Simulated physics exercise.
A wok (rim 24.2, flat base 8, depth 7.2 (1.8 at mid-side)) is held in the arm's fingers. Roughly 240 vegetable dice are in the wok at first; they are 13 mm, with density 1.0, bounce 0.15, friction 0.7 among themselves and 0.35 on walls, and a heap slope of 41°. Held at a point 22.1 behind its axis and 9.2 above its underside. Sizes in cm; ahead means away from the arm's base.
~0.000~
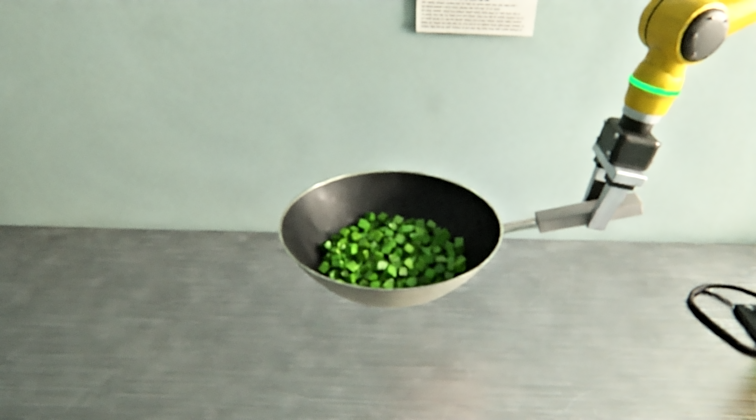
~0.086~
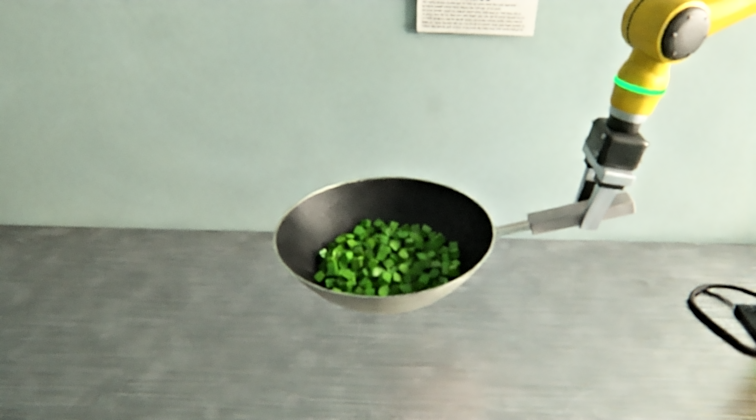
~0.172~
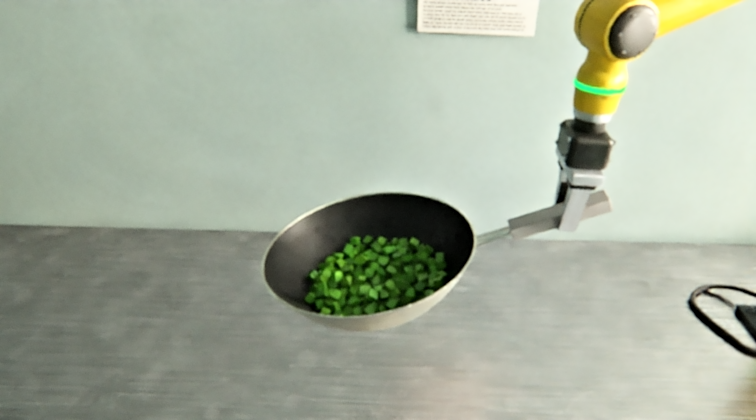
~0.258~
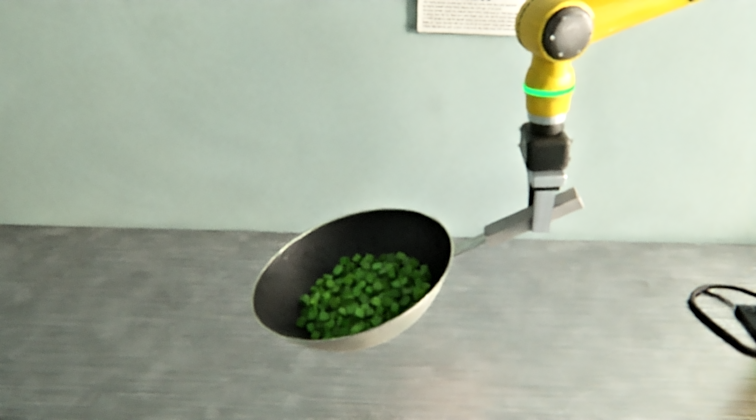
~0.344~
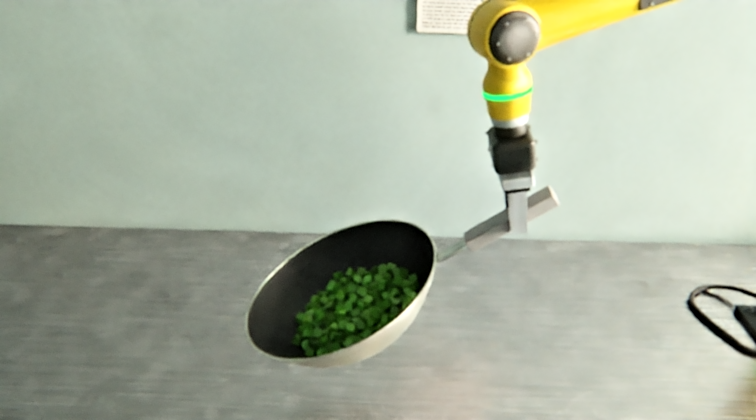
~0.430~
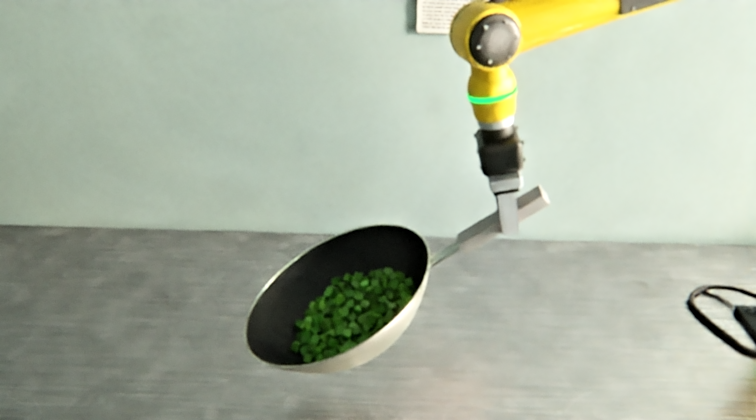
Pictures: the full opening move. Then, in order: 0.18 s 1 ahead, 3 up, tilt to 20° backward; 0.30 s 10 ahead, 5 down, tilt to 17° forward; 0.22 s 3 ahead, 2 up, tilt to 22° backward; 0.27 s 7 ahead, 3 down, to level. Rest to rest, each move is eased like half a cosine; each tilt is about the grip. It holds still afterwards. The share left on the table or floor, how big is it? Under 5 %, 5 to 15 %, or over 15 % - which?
I would say over 15 %.
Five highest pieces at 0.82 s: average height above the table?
I'd put it close to 53 cm.
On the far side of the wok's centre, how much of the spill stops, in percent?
About 90 %.
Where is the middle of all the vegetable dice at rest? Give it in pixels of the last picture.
Once everything stops, you'd find the middle somewhere near (126, 283) in the final view.
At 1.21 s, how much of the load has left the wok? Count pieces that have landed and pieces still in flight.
Roughly 45 % by that time.
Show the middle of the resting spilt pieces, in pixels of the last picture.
It ends up around (106, 379).
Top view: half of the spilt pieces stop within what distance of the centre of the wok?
12 cm or so.
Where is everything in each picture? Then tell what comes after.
The first picture shows wok middle at (390, 249), level; upper third of the load around (393, 250), from x 325 to 460, top at y 215; 239 in the wok.
The second picture shows wok middle at (385, 255), tilted 2° forward; upper third of the load around (396, 257), from x 320 to 455, top at y 225.
The third picture shows wok middle at (373, 272), tilted 8° forward; upper third of the load around (398, 274), from x 310 to 440, top at y 240.
The fourth picture shows wok middle at (360, 291), tilted 16° forward; upper third of the load around (390, 291), from x 300 to 425, top at y 260.
The fifth picture shows wok middle at (351, 305), tilted 22° forward; upper third of the load around (383, 302), from x 300 to 415, top at y 270.
The sixth picture shows wok middle at (349, 310), tilted 24° forward; upper third of the load around (382, 306), from x 295 to 410, top at y 275; 239 in the wok.
By 0.82 s, tilted 9° forward, highest piece 55 above the table; 34 in the wok, 205 in flight or on a rim.
By 1.21 s, tilted 18° backward, highest piece 44 above the table; 136 in the wok, 94 on the table or floor, 9 in flight or on a rim.
By 1.60 s, level, highest piece 20 above the table; 131 in the wok, 108 on the table or floor.
By 2.65 s, level, highest piece 20 above the table; 131 in the wok, 108 on the table or floor.
Final count, 131 in the wok, 108 on the table or floor. That is 45 % on the table or floor.
